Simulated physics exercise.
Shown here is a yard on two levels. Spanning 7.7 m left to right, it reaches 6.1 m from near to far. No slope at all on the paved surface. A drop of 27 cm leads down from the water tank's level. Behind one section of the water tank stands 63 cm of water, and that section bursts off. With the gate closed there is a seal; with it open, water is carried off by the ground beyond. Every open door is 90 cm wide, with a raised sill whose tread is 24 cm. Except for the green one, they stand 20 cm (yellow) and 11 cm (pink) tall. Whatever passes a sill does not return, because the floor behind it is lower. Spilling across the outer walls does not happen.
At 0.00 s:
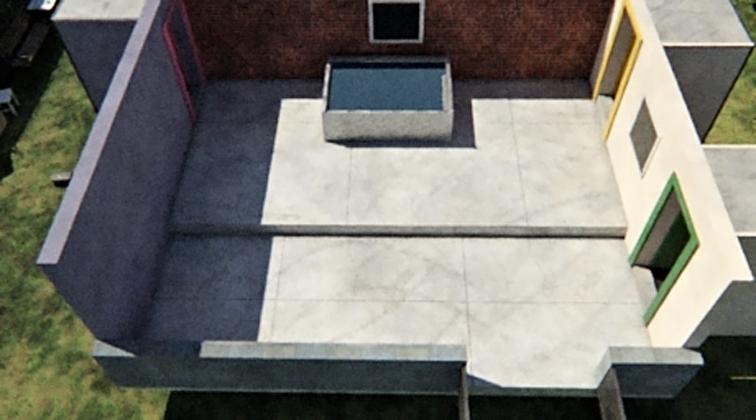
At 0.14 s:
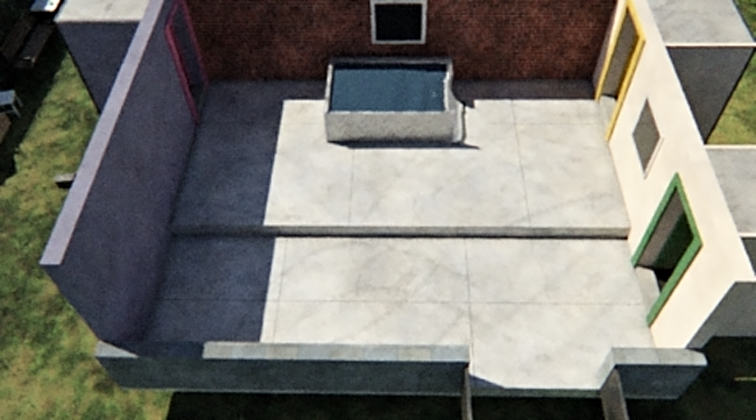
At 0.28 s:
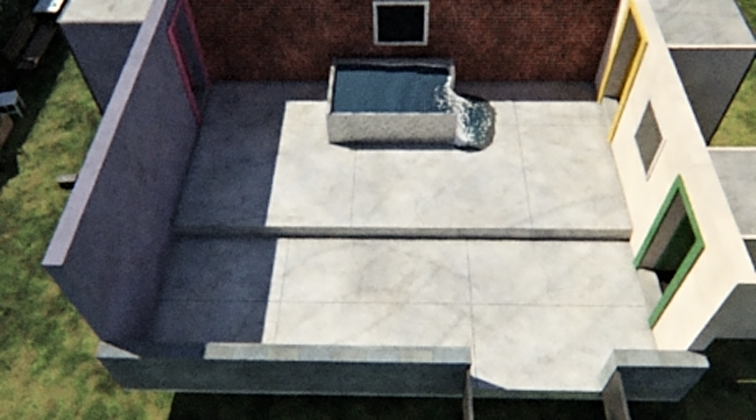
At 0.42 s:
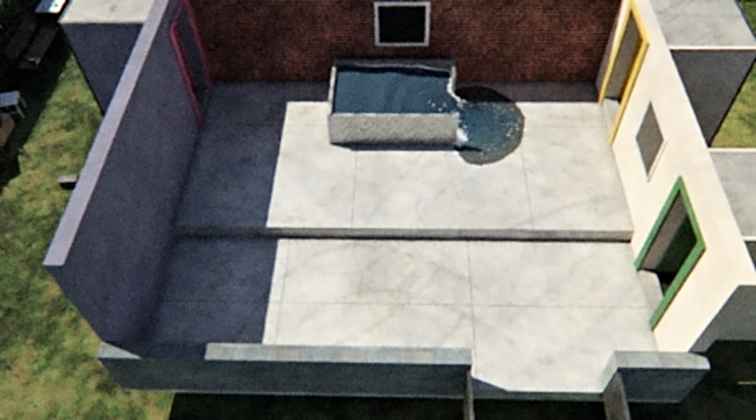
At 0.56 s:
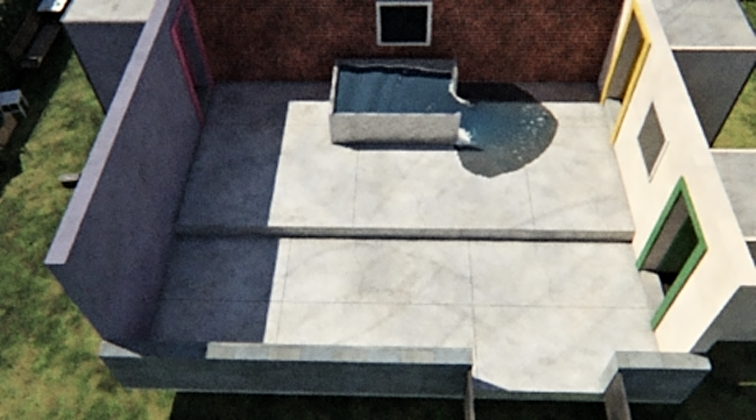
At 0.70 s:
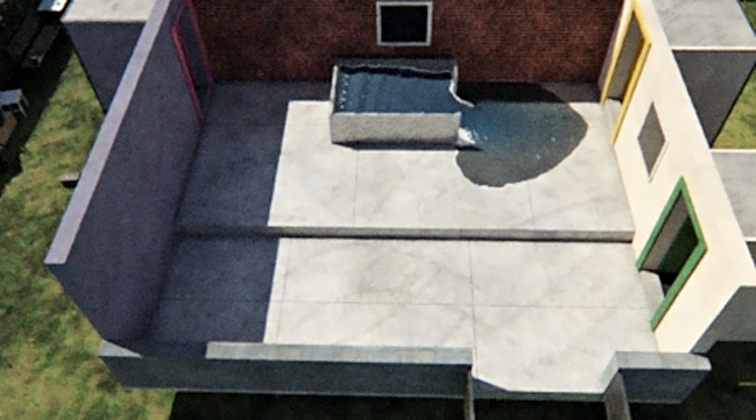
Water bursts from the right end of a grey, open-topped tank and spreads rightward in a widening dark, rounded sheet across a pale paved yard, seen from high above. The tank stands by a red-brick back wall, with a pink-framed doorway left, yellow- and green-framed ones right, and a low step crossing the floor. The water surface inside ripples, while the view shifts very slightly.
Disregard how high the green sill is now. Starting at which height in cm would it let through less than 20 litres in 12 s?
From about 6.5 cm upwards.
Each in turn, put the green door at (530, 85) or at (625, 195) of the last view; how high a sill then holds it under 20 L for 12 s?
First place around 11.0 cm, second around 13.5 cm.
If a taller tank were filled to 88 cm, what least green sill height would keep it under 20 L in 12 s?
Step height: Approx. 9.5 cm.
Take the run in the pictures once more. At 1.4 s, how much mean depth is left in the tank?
About 40 centimetres on average.
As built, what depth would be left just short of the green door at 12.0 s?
It comes to about 6.0 centimetres deep.
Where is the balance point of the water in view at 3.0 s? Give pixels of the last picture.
I'd say around (494, 141).
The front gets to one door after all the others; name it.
The last one is the pink door.
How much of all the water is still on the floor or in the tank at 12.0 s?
About 70 %.
After 1.4 s water covers 20 % of the floor, deepest (32 cm) near (593, 87); it has not reached the green door.
After 3.0 s water covers 25 % of the floor, deepest (24 cm) near (594, 94); 10 cm at the green door, 1 litre in over its 8 cm sill.
After 12.0 s water covers 70 % of the floor, deepest (8 cm) near (171, 255); 6 cm at the green door, 8 litres in over its 8 cm sill.
At the green door as built, the water arrived by 2.1 s and peaked near 10 cm at 2.8 s.
Run again over the same 12 s with other heights there, 29 litres in over 5.5 cm, 11 litres over 7.5 cm. The limit of 20 litres is kept from about 6.5 cm up.
